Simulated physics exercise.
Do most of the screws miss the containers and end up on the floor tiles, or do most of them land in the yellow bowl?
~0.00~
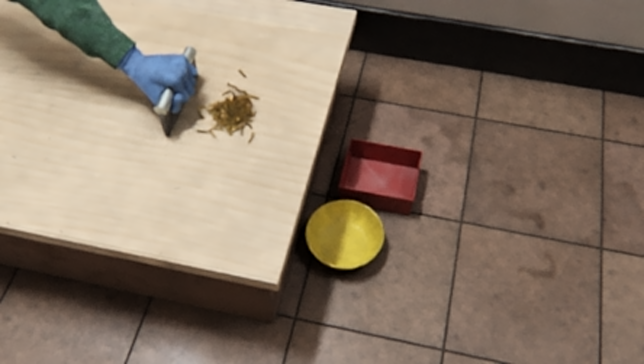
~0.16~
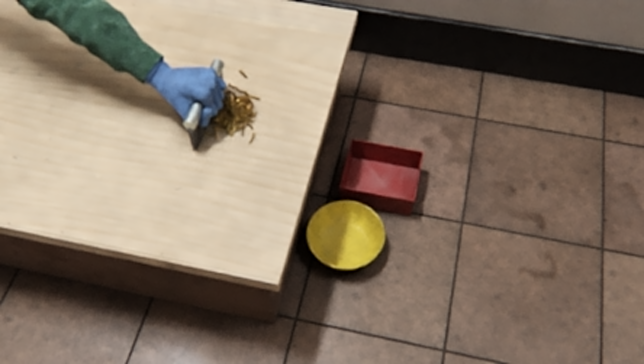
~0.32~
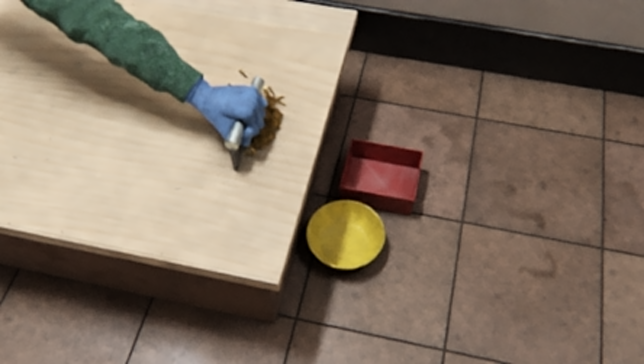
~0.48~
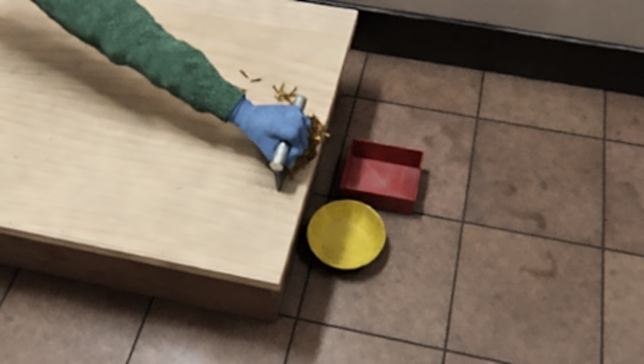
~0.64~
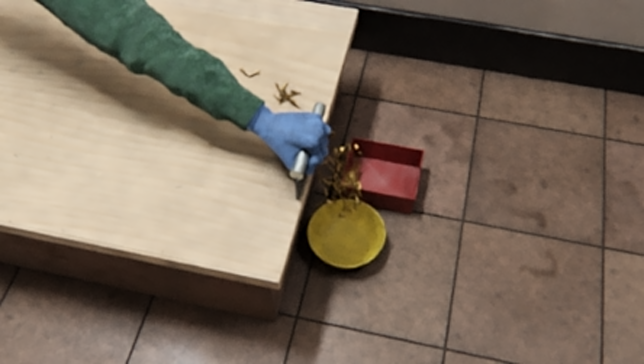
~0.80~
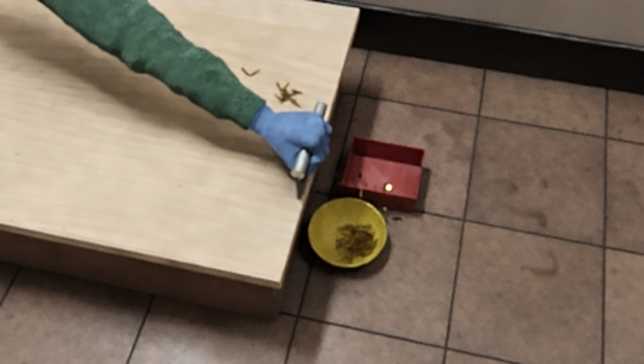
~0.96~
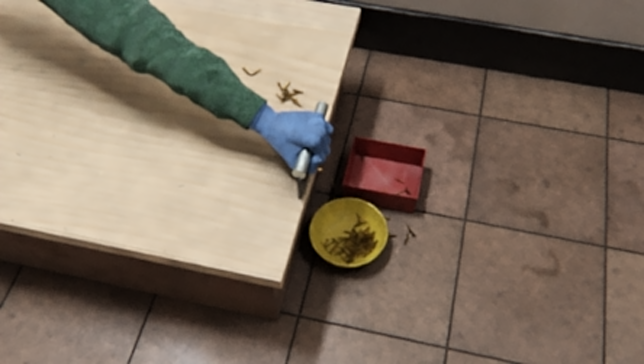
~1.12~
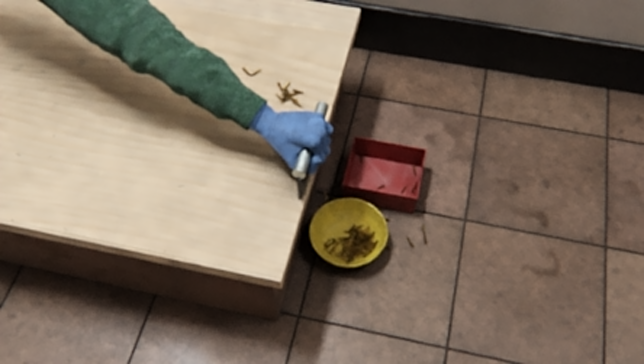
Most of them land in the yellow bowl. Only a few end up in the red tin or on the tiles.
